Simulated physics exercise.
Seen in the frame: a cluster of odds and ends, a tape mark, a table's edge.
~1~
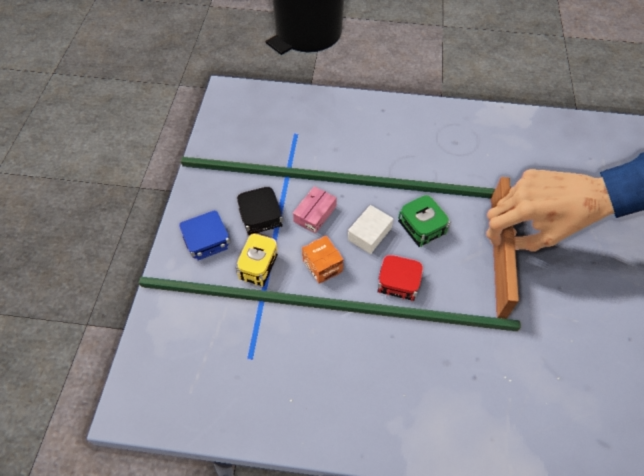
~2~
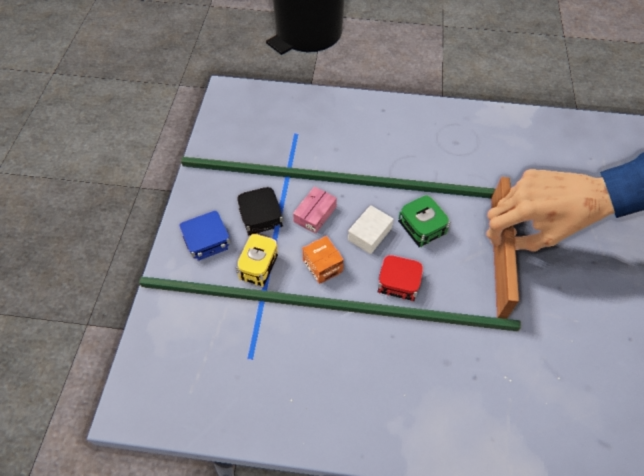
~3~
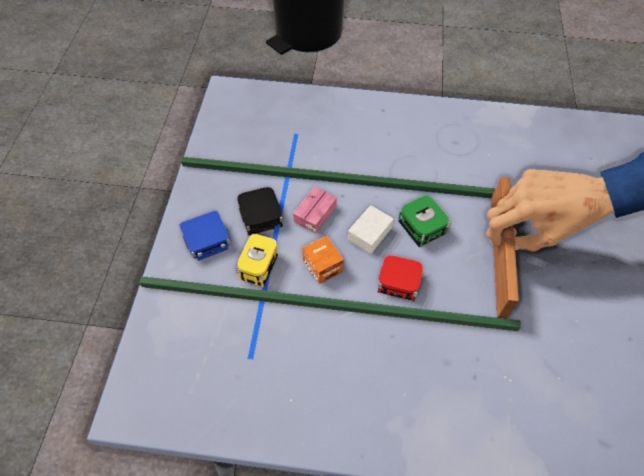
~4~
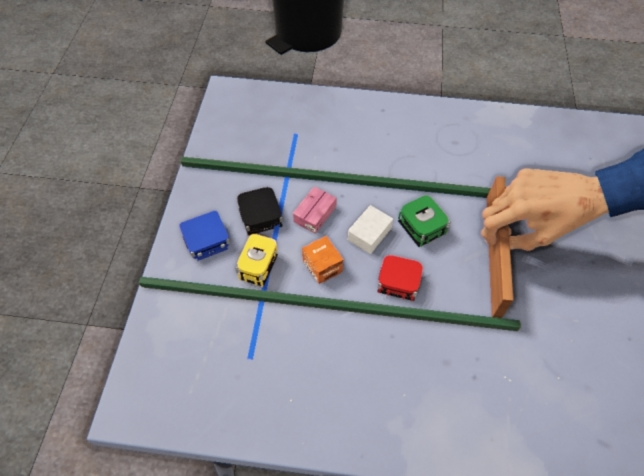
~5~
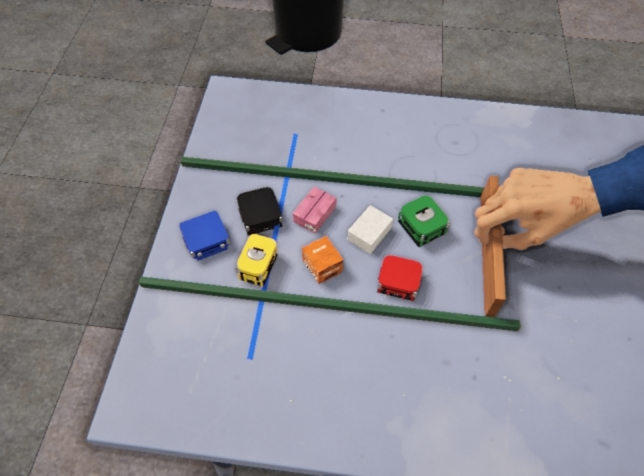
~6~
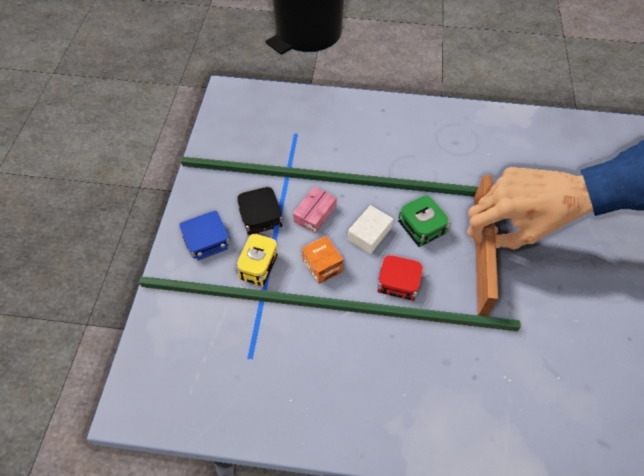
A wooden board held upright by a hand stayed still at first, then slid slightly left between two green rails, while the small colourful blocks near the blue tape line sat without moving.
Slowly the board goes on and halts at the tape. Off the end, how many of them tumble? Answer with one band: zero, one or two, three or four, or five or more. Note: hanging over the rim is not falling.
Zero.
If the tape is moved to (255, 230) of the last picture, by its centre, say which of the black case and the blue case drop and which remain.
Result: Black case stays, blue case comes off.
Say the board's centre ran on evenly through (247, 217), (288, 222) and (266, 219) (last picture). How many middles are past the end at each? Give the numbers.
The numbers are 1, 0 and 0.
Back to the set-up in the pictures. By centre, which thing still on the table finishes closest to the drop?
The blue case is foremost.
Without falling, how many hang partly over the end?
The count would be 1.
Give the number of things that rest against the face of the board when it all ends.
At rest, 3 are in contact.
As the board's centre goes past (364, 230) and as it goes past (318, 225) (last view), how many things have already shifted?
The number moved is 5 and then 8.
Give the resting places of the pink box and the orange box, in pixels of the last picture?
The first ends close to (238, 188), the second close to (218, 247).
Soon after, none off yet; blue case at rest near (205, 236); black case at rest near (260, 211); yellow case at rest near (258, 260).
Then, none off yet; blue case moved a little near (187, 233); black case moved about its own width near (222, 208); yellow case moved about its own width near (214, 260).
At rest, the number that fall off is zero.
